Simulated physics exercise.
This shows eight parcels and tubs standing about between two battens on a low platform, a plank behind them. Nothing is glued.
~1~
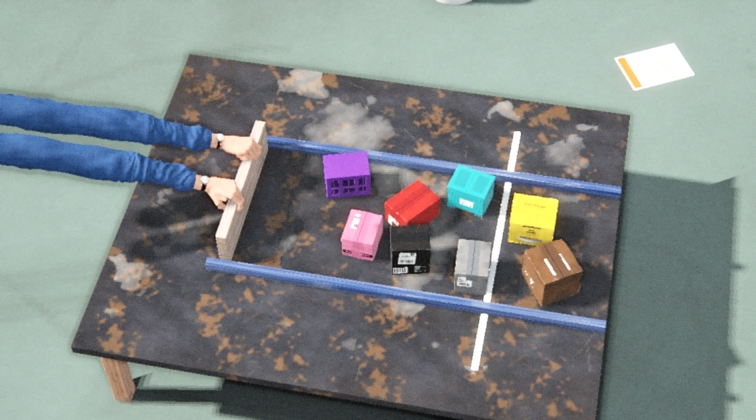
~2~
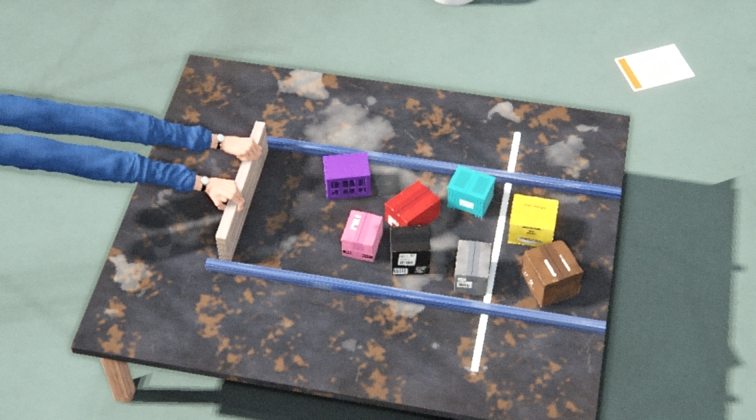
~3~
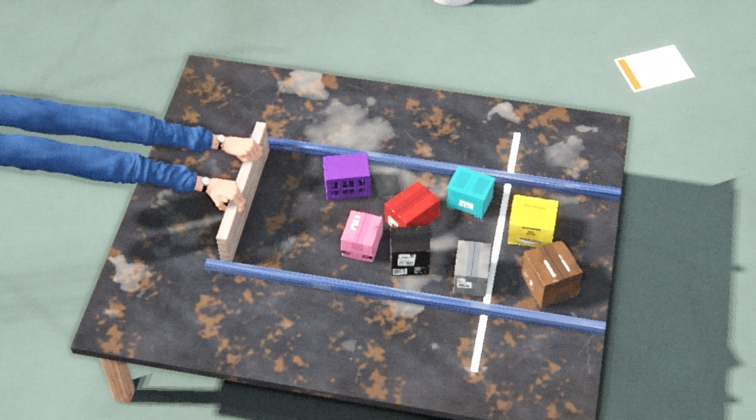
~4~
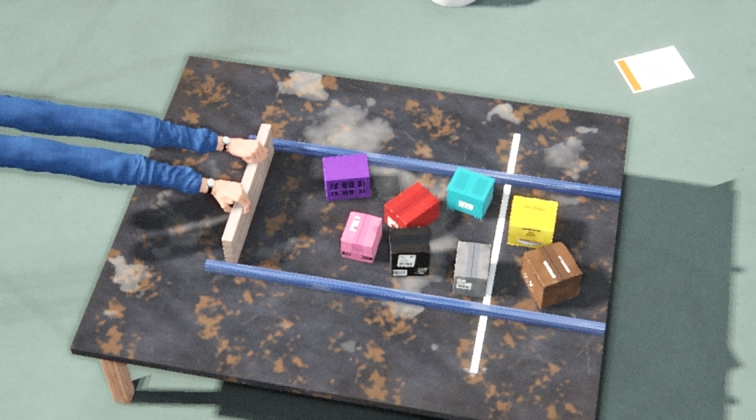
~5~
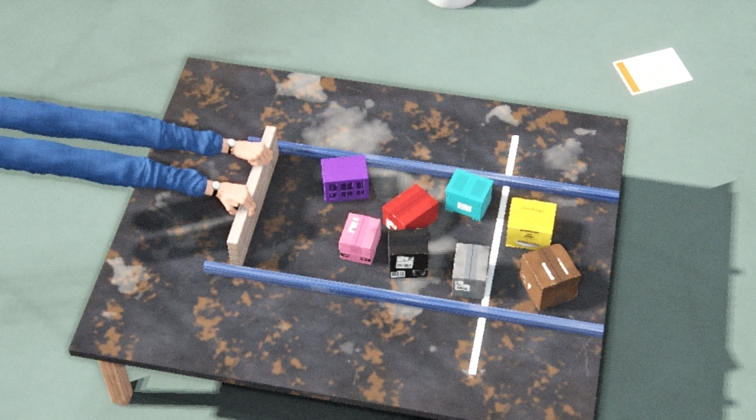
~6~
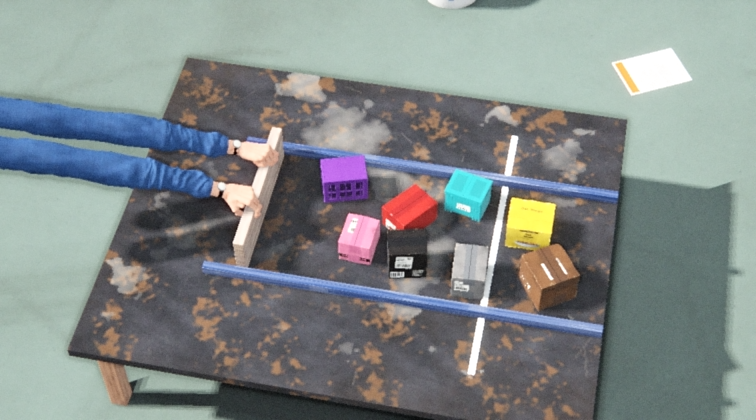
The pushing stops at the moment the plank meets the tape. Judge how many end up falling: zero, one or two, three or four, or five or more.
My judgement: One or two.
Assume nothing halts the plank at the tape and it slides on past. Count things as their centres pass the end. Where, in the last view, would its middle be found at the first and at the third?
The first puts it near (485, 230), the next near (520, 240).
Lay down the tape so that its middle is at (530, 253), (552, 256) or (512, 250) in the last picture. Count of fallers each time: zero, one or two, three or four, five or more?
In the order of the places given: Three to four; 3 or 4; 1 or 2.
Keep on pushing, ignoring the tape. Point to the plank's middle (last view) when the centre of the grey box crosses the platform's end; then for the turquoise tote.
The middle is at (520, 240) when it's the grey box, and at (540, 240) when it's the turquoise tote.
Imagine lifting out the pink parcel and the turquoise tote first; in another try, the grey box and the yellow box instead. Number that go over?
Falls come to 0 the first time and 0 the other time.
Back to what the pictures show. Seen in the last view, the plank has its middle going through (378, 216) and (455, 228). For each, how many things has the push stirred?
The counts are 4 and 8.
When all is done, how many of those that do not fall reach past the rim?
Expected count: 1.
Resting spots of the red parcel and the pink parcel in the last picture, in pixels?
Final positions - red parcel around (546, 240), pink parcel around (507, 262).
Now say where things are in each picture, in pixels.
The first picture shows brown parcel (552, 272); yellow box (533, 221); grey box (473, 267); plank (243, 191); tape (498, 243).
The second picture shows yellow box (533, 222); red parcel (413, 210).
The third picture shows grey box (472, 268); black parcel (410, 251).
The fourth picture shows brown parcel (551, 275); plank (249, 194).
The fifth picture shows yellow box (531, 225); turquoise tote (469, 195).
The sixth picture shows brown parcel (549, 277); yellow box (530, 225); grey box (470, 271); plank (260, 197); tape (495, 247).
Soon after, none off yet; brown parcel at rest near (549, 277); yellow box at rest near (530, 225); grey box at rest near (470, 271).
Then, none off yet; brown parcel at rest near (549, 277); yellow box at rest near (530, 225); grey box moved a little near (494, 276).
By the end, the number that fall off is one or two; fallen, brown parcel.
